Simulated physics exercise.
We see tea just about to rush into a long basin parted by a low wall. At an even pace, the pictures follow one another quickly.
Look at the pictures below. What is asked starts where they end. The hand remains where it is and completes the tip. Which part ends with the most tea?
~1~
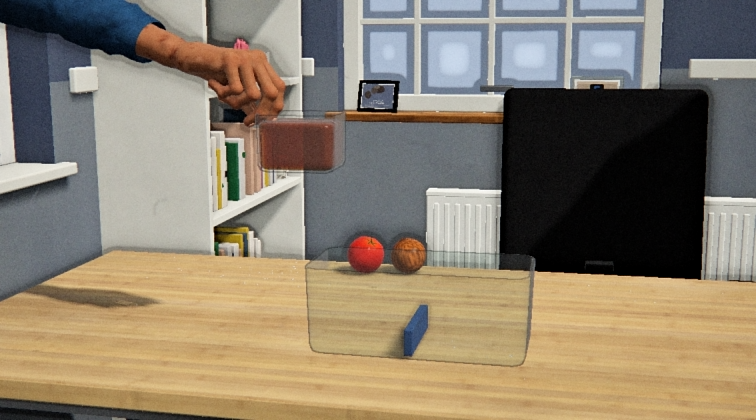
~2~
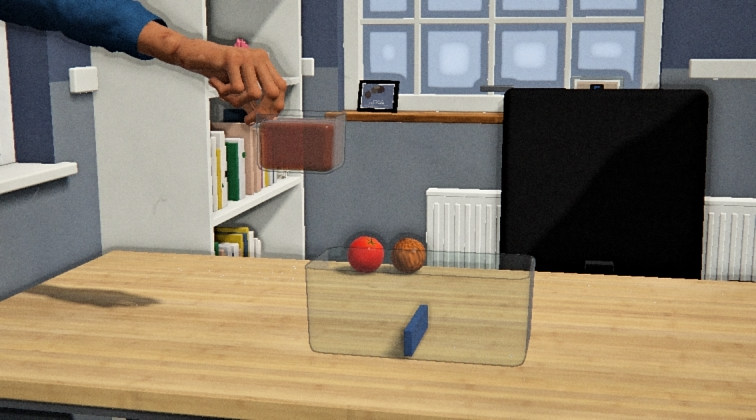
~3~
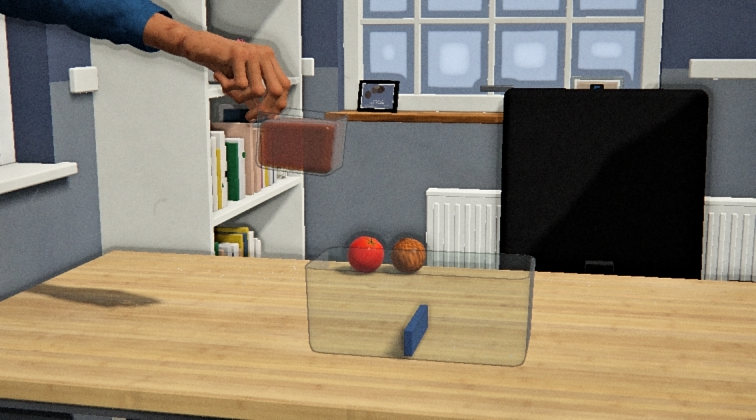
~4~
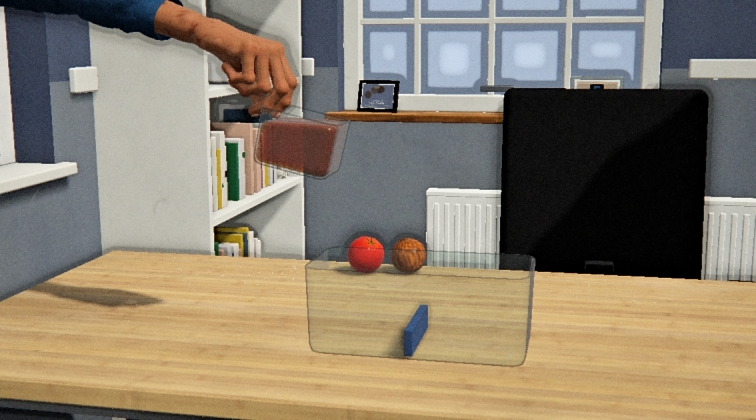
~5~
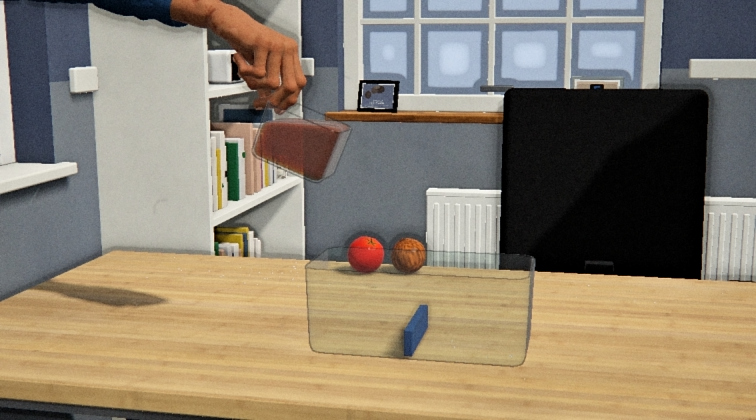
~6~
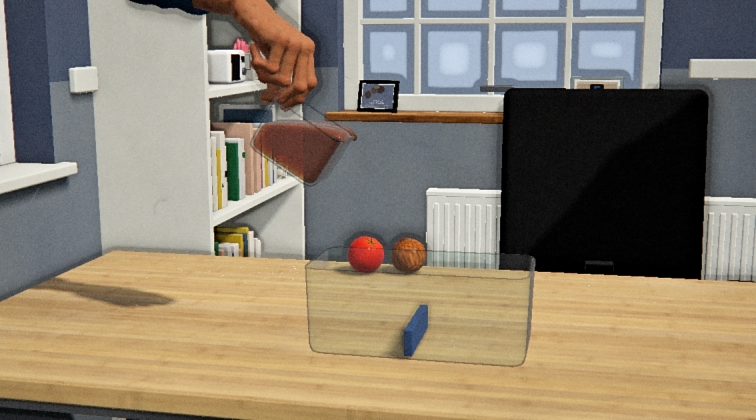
The largest amount will sit in the left portion.
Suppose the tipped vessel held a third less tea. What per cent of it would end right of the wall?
It comes to around 10 percent.
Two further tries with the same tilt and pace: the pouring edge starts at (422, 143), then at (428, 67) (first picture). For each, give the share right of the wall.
90 %, 85 %.
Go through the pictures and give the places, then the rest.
In the first picture, it leans 0°; its right rim is at (339, 115); the tea meets the walls at (267, 121) and (339, 122); the long basin's rim runs from (317, 258) to (532, 269); the wall's top is at (416, 318).
In the second picture, it leans 1°; its right rim is at (340, 116); the tea meets the walls at (267, 121) and (340, 123).
In the third picture, it leans 6°; its right rim is at (342, 119); the tea meets the walls at (268, 120) and (341, 124).
In the fourth picture, it leans 13°; its right rim is at (344, 125); the tea meets the walls at (270, 121) and (344, 125).
In the fifth picture, it leans 22°; its right rim is at (346, 132); the tea meets the walls at (269, 123) and (347, 127).
In the sixth picture, it leans 33°; its right rim is at (347, 141); the tea meets the walls at (268, 126) and (345, 133); 4 per cent is over the edge.
A moment on, the tilt is 95° and 33 per cent is still to pour, 22 is left of the wall and 0 right of it.
Next, the tilt is 106° and 7 per cent is still to pour, 78 is left of the wall and 7 right of it.
Then the tilt is 106° and 1 per cent is still to pour, 85 is left of the wall and 11 right of it.
Later the tilt is 106° and 0 per cent is still to pour, 86 is left of the wall and 13 right of it.
Finally, 86 per cent lies left of the wall, 13 right of it and 1 outside.
